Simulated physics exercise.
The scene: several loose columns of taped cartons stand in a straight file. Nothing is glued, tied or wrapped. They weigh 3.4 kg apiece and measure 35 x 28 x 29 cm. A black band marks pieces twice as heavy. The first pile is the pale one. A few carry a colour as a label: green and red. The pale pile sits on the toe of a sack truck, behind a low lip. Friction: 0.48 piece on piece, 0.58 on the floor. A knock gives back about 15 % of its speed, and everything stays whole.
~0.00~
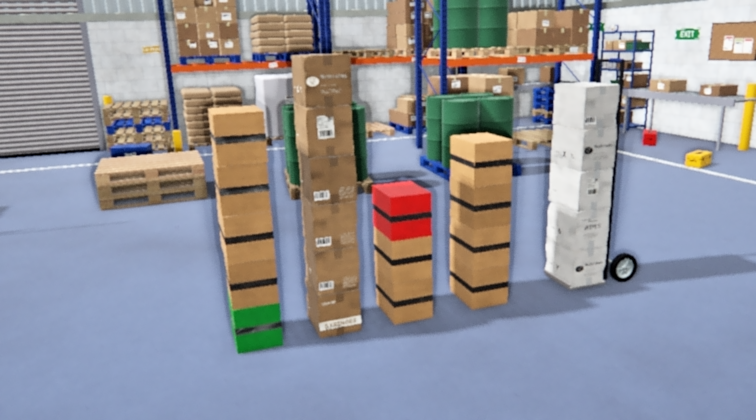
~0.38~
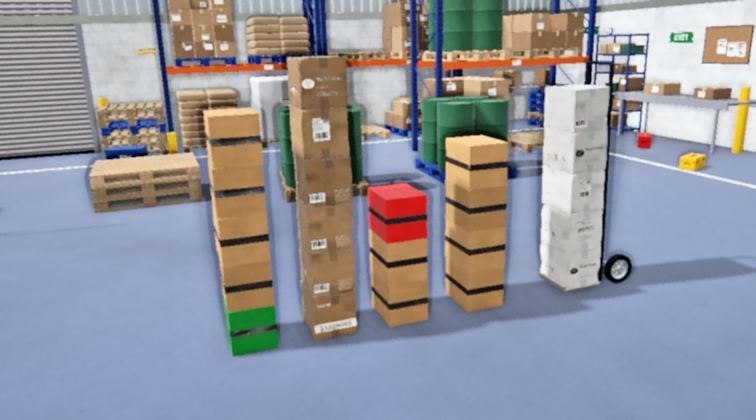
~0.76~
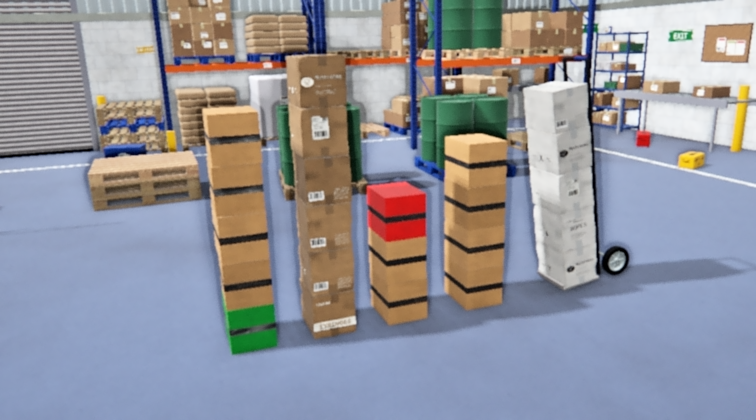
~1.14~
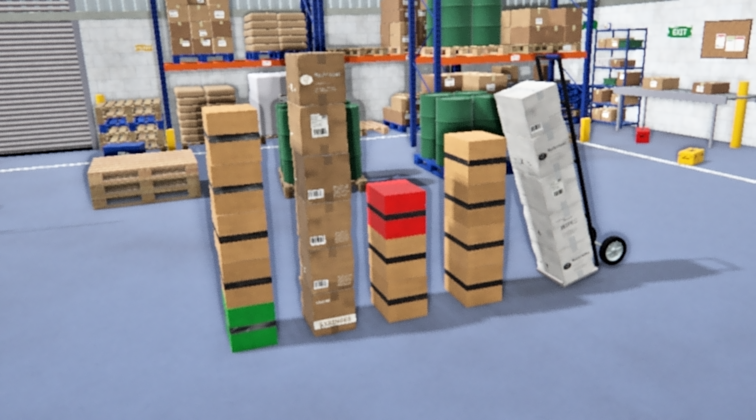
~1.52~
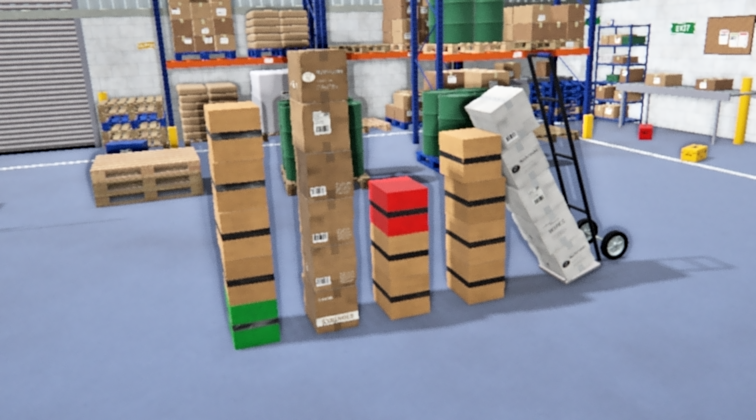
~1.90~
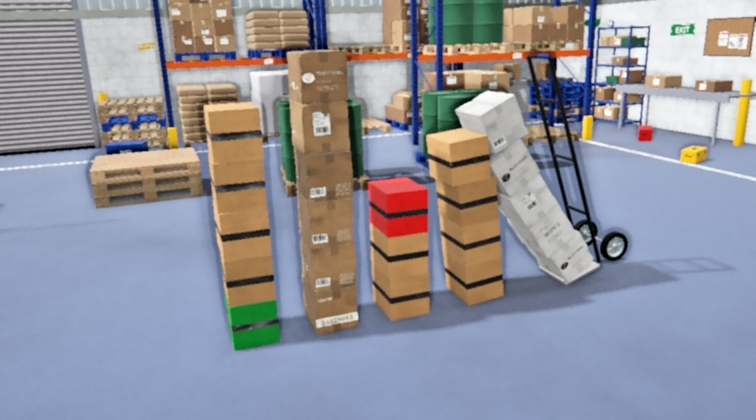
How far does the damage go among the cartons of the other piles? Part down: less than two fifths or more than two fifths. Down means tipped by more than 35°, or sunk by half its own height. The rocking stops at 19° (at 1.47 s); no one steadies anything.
The part is more than two fifths.
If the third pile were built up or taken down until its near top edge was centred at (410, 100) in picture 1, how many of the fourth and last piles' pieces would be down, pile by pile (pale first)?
Then fourth 6, last 4.
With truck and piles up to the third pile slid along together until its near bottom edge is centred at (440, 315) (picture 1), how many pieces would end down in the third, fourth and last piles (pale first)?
In that case third 3, fourth 6, last 5.
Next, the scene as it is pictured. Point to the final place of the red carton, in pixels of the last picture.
At about (297, 252).
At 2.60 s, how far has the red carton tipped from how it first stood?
About 5°.
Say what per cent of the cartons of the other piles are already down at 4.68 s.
By then 100 per cent.
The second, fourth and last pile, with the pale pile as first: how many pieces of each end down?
By pile: Second 4, fourth 6, last 5.
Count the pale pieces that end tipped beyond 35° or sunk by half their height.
5 pale pieces.
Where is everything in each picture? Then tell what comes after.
In the first picture (places mark the middle of the side facing us), truck frame (619, 108) 0° forward; green carton (259, 329); red carton (412, 217); the rest undisturbed.
The second picture shows truck frame (609, 110) 2° forward; red carton (407, 220).
The third picture shows truck frame (590, 106) 8° forward, top of the pale pile leaning 8°; red carton (406, 218); the rest undisturbed.
The fourth picture shows truck frame (567, 103) 16° forward, top of the pale pile leaning 17°; red carton (406, 215); the rest undisturbed.
The fifth picture shows truck frame (561, 101) 19° forward, top of the pale pile leaning 29°; red carton (408, 213); one has shifted.
The sixth picture shows truck frame (561, 102) 19° forward, top of the pale pile leaning 25°; red carton (408, 214); green carton (256, 326); steepest lean 6°, the carton at (471, 161); 4 disturbed, none down.
After 2.60 s, 5 of the pale pile down; none of the 18 other cartons down, 7 disturbed; red carton leaning 4°.
After 3.32 s, 5 of the pale pile down; 2 of the 18 other cartons down; red carton leaning 18°.
After 4.16 s, 5 of the pale pile down; 18 of the 18 other cartons down; red carton leaning 38°, 17 cm lower; green carton leaning 36°.
After 4.68 s, 5 of the pale pile down; 18 of the 18 other cartons down; green carton leaning 56°; red carton leaning 37°, 20 cm lower.
At rest (5.9 s), 5 of the pale pile down; 18 of the 18 other cartons down; green carton leaning 59°; red carton leaning 37°, 21 cm lower. That is 100 per cent. As the last picture would show them, middles, green carton near (219, 312), red carton near (297, 252).
